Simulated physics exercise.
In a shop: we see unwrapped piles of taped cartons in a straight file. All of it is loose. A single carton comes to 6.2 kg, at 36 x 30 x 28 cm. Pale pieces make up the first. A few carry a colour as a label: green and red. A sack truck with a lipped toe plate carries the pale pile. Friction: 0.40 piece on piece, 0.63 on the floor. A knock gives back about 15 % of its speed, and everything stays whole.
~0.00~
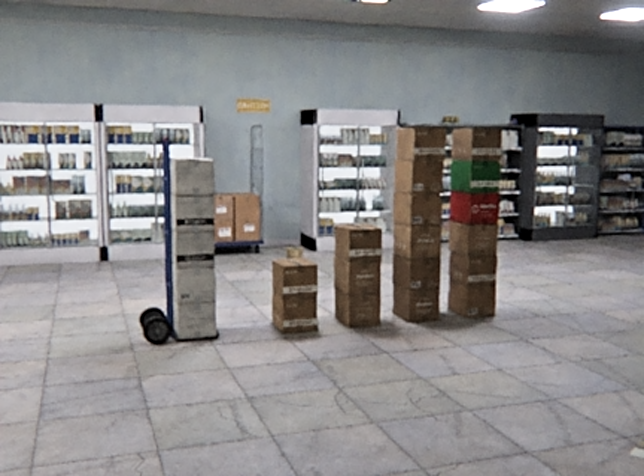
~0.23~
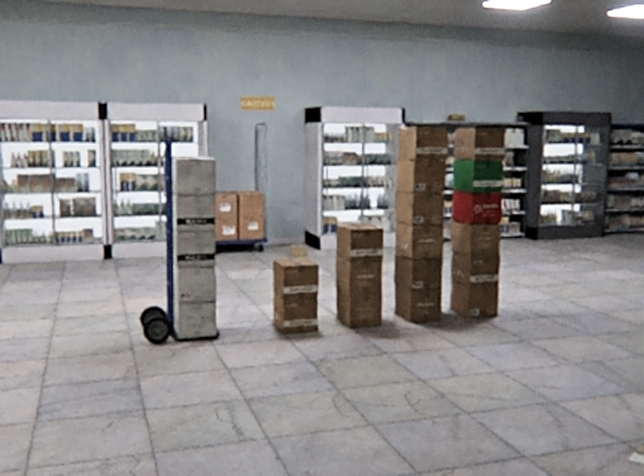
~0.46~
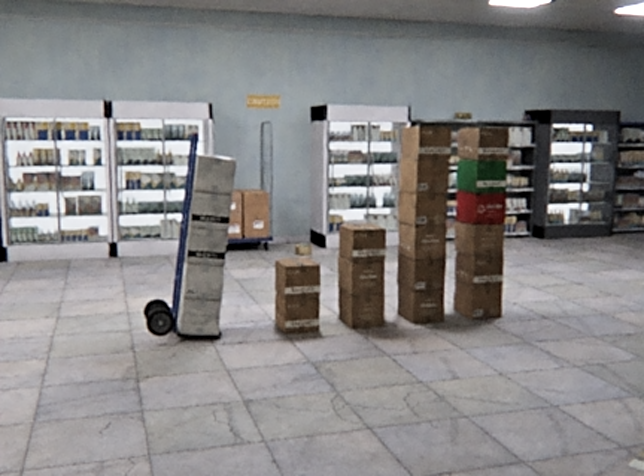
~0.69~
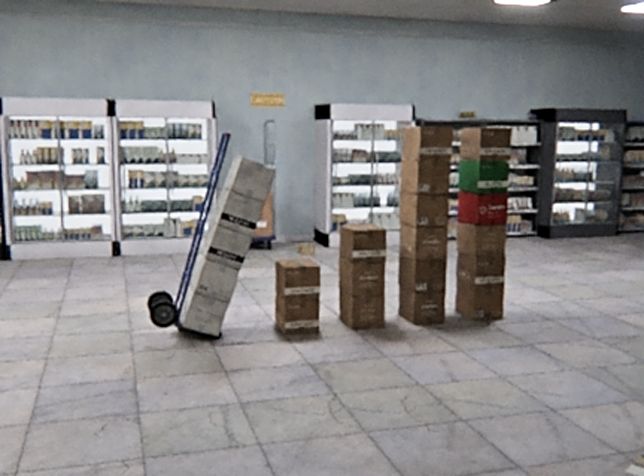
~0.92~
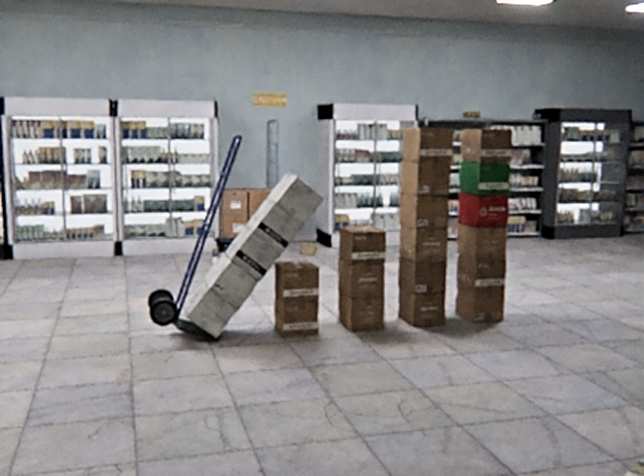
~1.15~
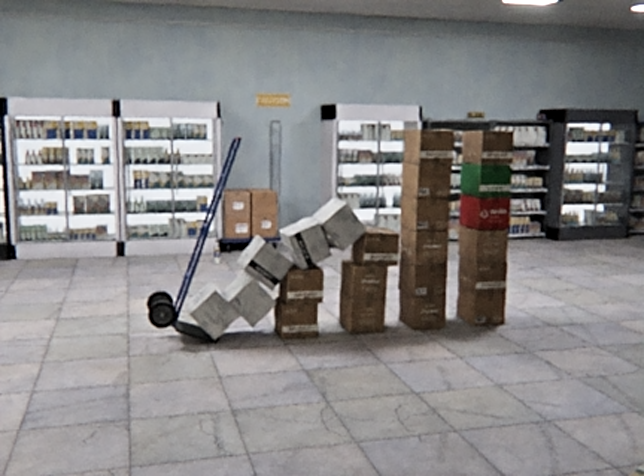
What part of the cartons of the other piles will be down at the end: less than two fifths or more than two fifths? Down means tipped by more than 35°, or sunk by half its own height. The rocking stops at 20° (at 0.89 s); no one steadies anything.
Fewer than two in five of them.
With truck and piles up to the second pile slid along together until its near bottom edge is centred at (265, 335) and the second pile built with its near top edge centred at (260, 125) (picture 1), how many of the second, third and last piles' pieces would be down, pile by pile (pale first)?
In that case second 6, third 3, last 6.
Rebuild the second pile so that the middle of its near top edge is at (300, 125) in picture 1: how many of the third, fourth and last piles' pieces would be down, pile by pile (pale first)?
Then third 3, fourth 4, last 5.
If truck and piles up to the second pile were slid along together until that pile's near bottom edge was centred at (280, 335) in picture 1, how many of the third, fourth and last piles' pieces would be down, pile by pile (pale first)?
In that case third 0, fourth 0, last 0.
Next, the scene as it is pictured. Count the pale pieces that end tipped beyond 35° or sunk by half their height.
5 of them.
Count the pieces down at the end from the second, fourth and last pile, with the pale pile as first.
Pieces: Second 0, fourth 0, last 0.
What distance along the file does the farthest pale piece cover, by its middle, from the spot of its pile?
About 130 cm.
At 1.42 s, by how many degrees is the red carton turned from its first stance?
Some 0°.
After 1.21 s, 4 of the pale pile down; none of the 17 other cartons down, 4 disturbed.
After 1.28 s, 5 of the pale pile down; none of the 17 other cartons down, 4 disturbed.
After 1.42 s, 5 of the pale pile down; none of the 17 other cartons down, 5 disturbed.
After 1.66 s, 5 of the pale pile down; none of the 17 other cartons down, 4 disturbed.
In the end (2.0 s), 5 of the pale pile down; none of the 17 other cartons down, 4 disturbed; green carton unmoved; red carton unmoved. That is 0 per cent. From the last view, middles, green carton near (486, 179), red carton near (484, 211).
